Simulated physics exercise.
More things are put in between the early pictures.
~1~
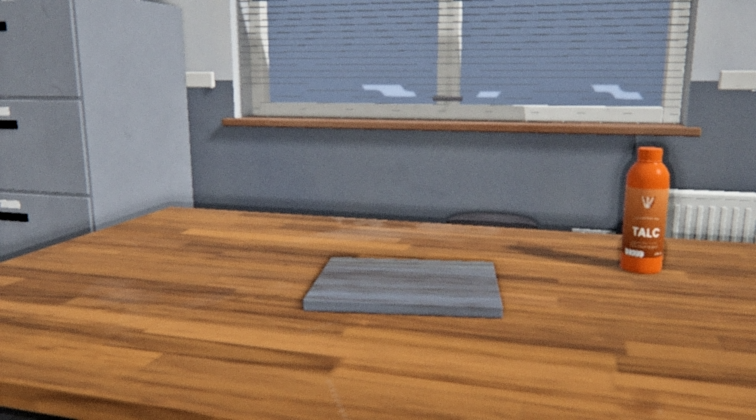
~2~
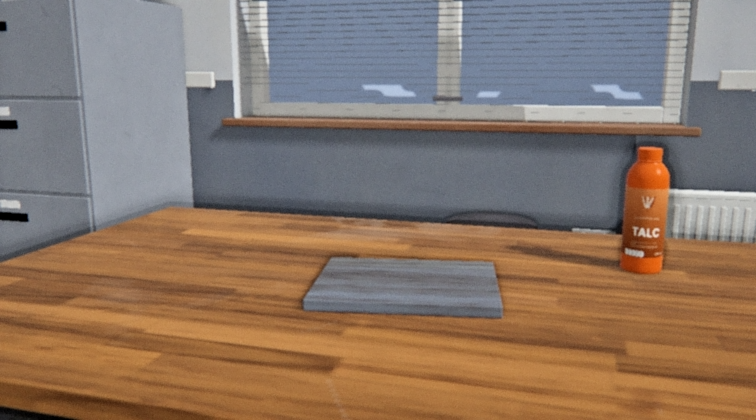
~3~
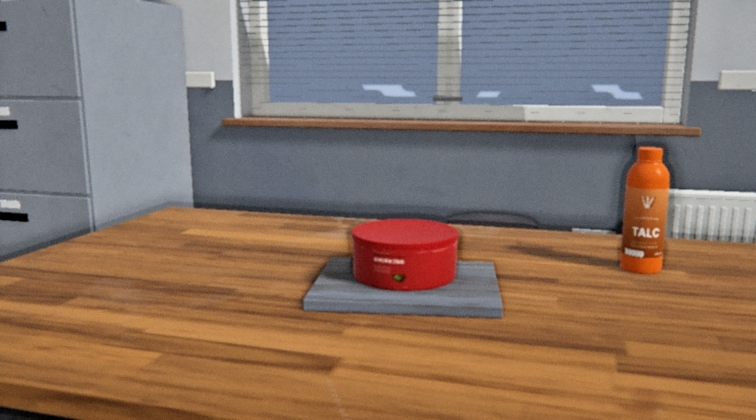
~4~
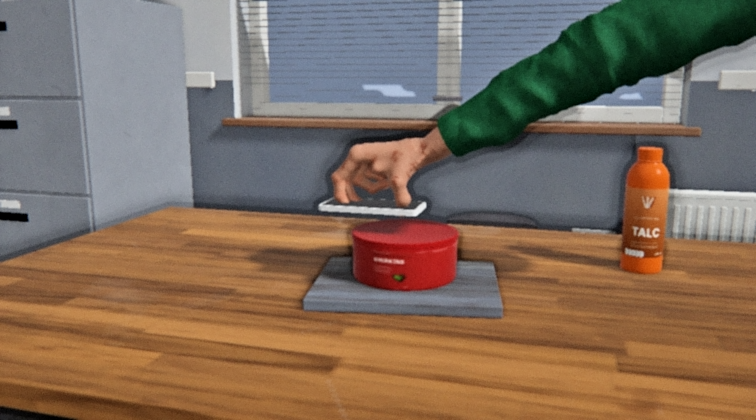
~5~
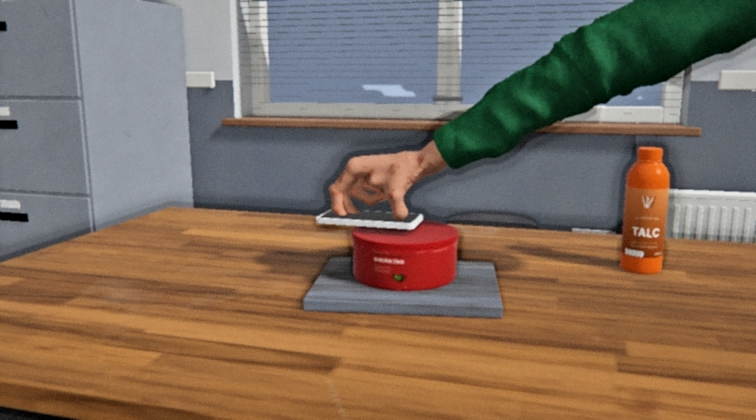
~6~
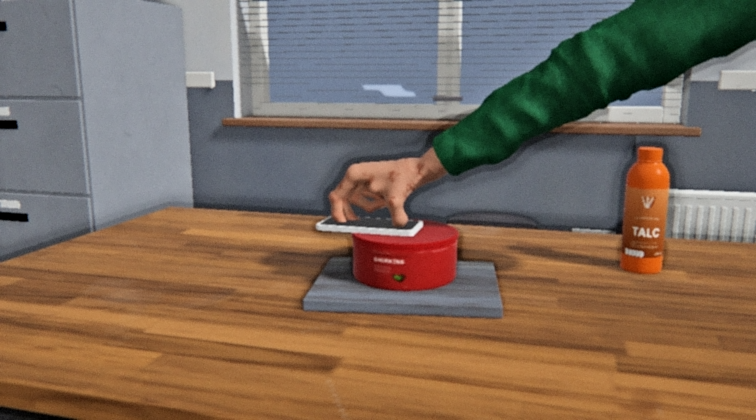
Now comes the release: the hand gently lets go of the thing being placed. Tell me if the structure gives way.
The pile copes with it, I'd say.
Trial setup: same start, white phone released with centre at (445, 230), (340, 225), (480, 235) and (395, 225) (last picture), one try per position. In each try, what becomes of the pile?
Stays standing; collapses; collapses; stays standing.
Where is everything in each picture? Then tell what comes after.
In the first picture, the last thing is not in view yet.
In the second picture, the last thing is not in view yet; grey board (406, 284).
In the third picture, the last thing is not in view yet; orange bottle (645, 210).
The fourth picture shows still above its spot; white phone (373, 206); red tub (405, 253).
The fifth picture shows still above its spot; white phone (370, 219); grey board (406, 284).
The sixth picture shows in place under the hand; white phone (370, 225); orange bottle (645, 210).
Then, 0.20 s later than the last frame, all is still.
Then, 0.40 s later than the last frame, white phone resting near (370, 226).
When it is over, all 4 as before. End places, in pixels of the last picture, white phone near (370, 226). The pile holds.
